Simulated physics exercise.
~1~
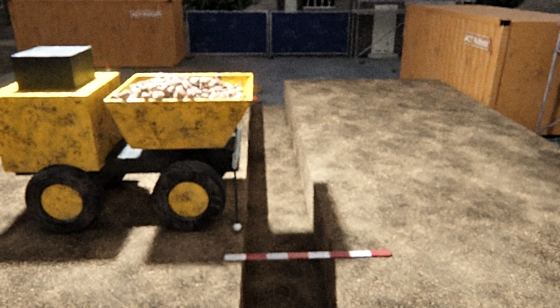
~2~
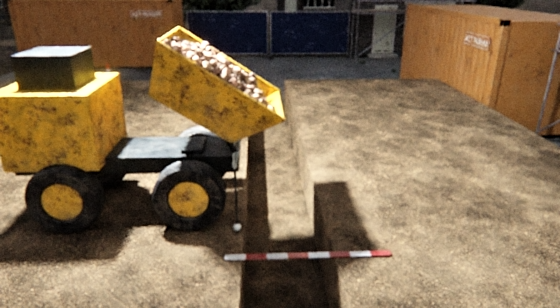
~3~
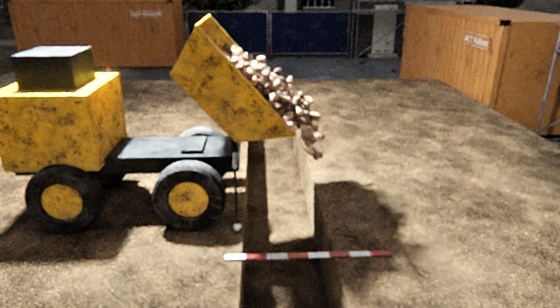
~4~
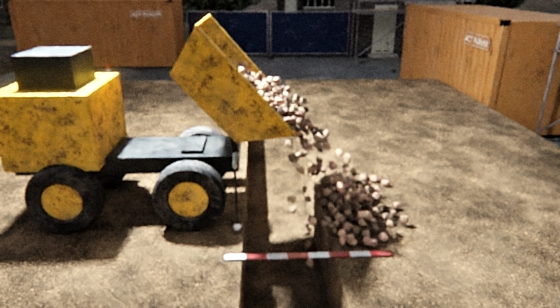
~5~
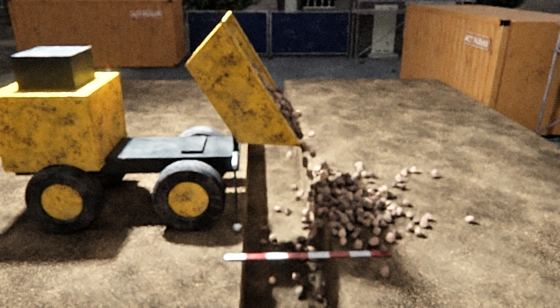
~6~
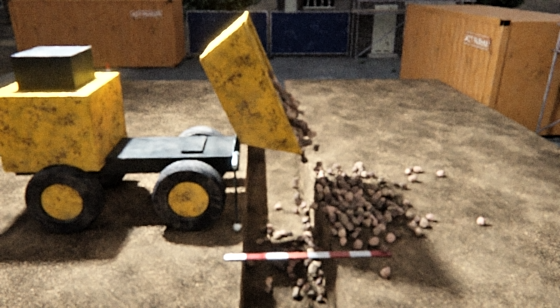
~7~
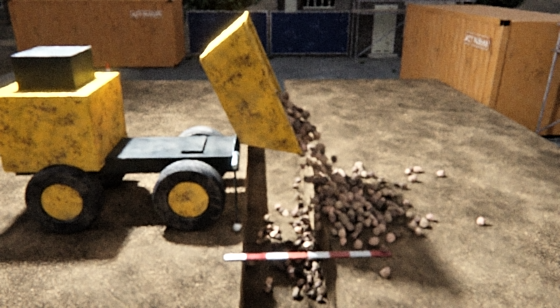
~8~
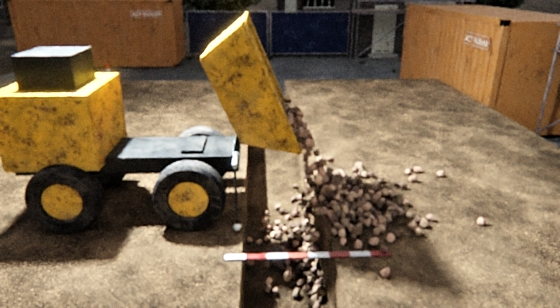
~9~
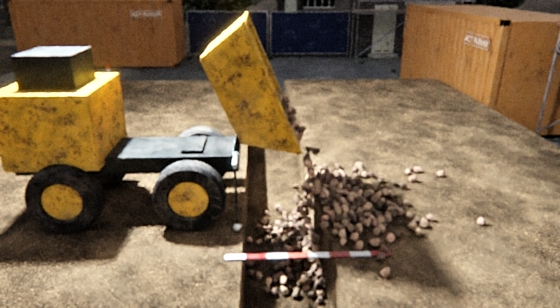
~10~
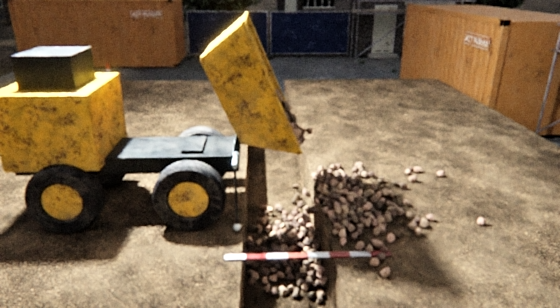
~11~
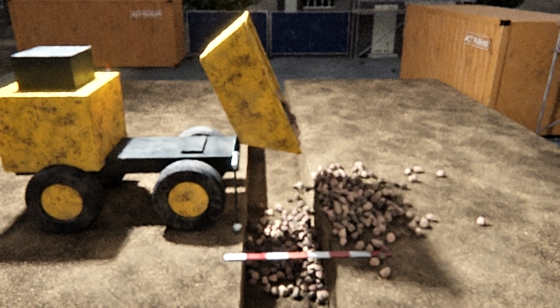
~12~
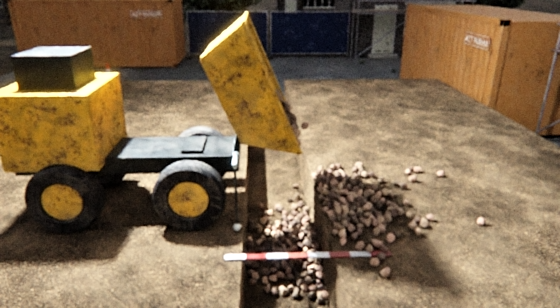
Yellow dumper tipping its skip in two stages, spilling stones past a trench, then into it, many settling beneath the raised skip.
